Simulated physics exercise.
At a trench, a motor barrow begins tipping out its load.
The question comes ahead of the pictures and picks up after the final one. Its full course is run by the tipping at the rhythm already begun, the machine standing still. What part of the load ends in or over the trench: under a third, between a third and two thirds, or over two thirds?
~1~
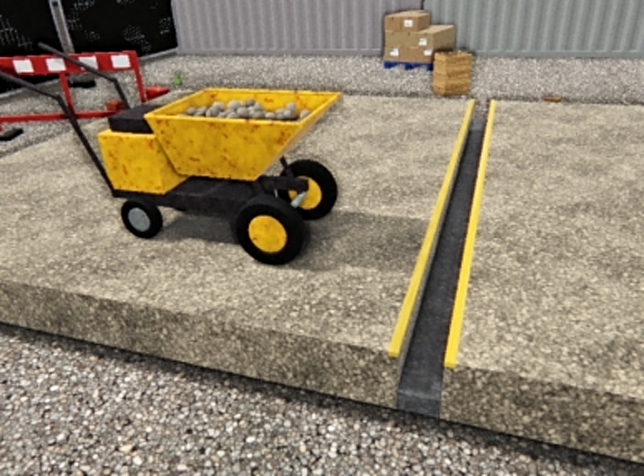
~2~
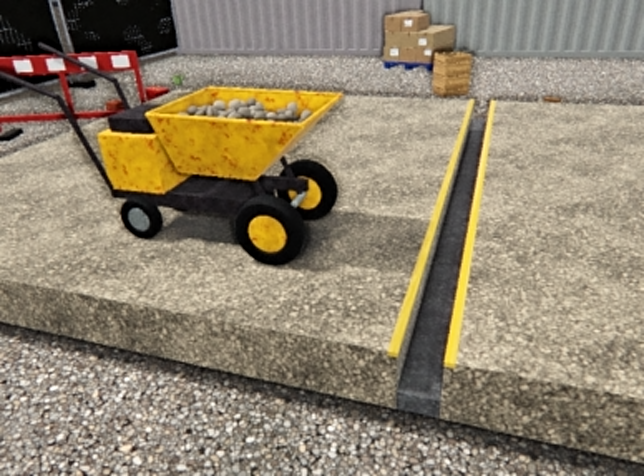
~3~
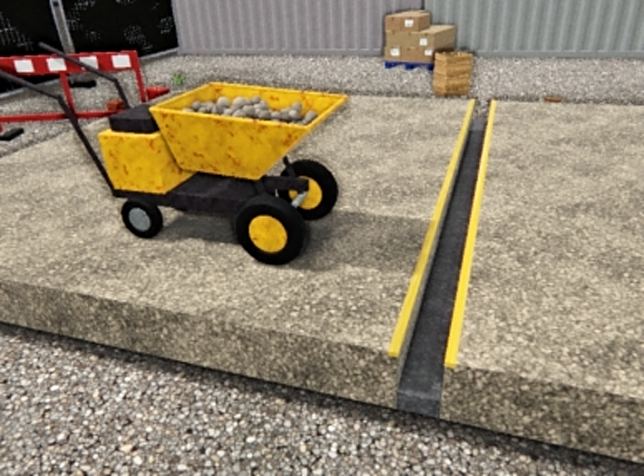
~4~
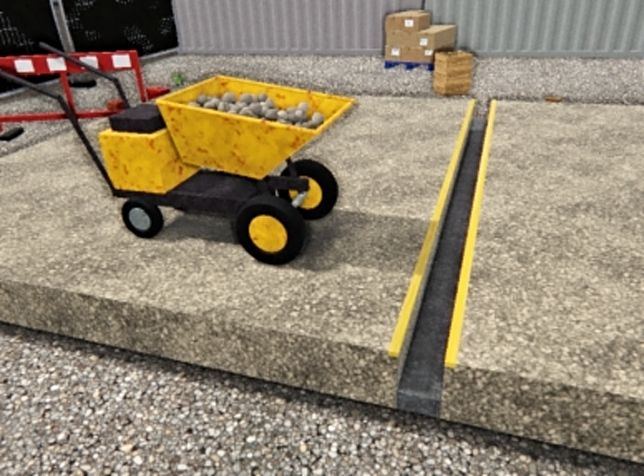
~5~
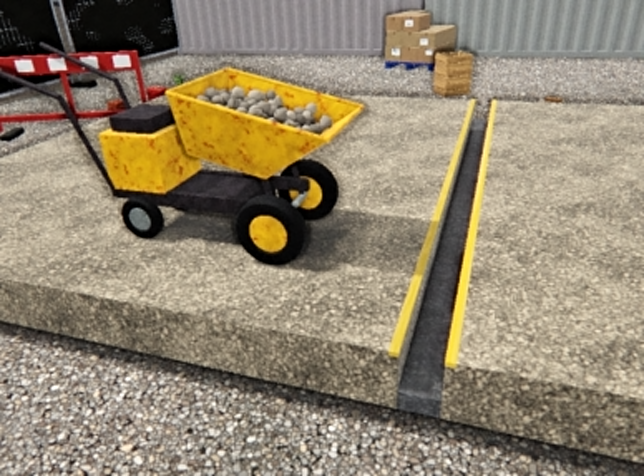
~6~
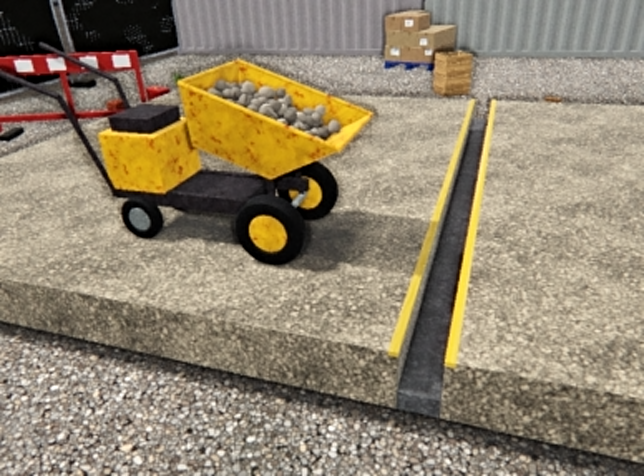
I reckon it's the middle case, with the trench getting one-third to two-thirds.
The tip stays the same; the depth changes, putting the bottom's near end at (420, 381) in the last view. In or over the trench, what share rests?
Estimated share: Approx. 40 %.
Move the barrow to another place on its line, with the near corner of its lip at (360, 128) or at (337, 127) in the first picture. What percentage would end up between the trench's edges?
In order: 30 % and 60 %.
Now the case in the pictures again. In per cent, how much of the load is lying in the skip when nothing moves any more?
It is some 25 percent.
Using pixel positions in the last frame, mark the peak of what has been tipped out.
Top estimate: About (421, 242).
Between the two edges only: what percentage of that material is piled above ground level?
It works out at about 10 percent.
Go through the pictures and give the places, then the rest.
In the first frame, lip of the skip near (300, 125), level; top of the load near (224, 118), river pebbles; first edge of the trench near (406, 309); far edge near (458, 317), the trench under half as wide as the skip, and about as deep as wide.
In the second frame, lip of the skip near (302, 126), level; top of the load near (225, 117).
In the third frame, lip of the skip near (308, 129), tipped barely; top of the load near (230, 115).
In the fourth frame, lip of the skip near (317, 133), tipped a little; top of the load near (231, 111).
In the fifth frame, lip of the skip near (327, 140), tipped a little; top of the load near (227, 111).
In the sixth frame, lip of the skip near (339, 149), tipped clearly; top of the load near (237, 106); first edge of the trench near (407, 309); far edge near (458, 317).
Shortly afterwards, skip tipped steeply; the whole lot in the skip.
Next, skip tipped right over; near two thirds in the skip; near a quarter short of the trench; near a quarter in or heaped over the trench; only a few beyond it; only a few falling.
Some moments later, skip tipped right over; near a quarter in the skip; a little short of the trench; near half in or heaped over the trench; a little beyond it.
In the end, skip tipped right over; near a quarter in the skip; a little short of the trench; near half in or heaped over the trench; a little beyond it.
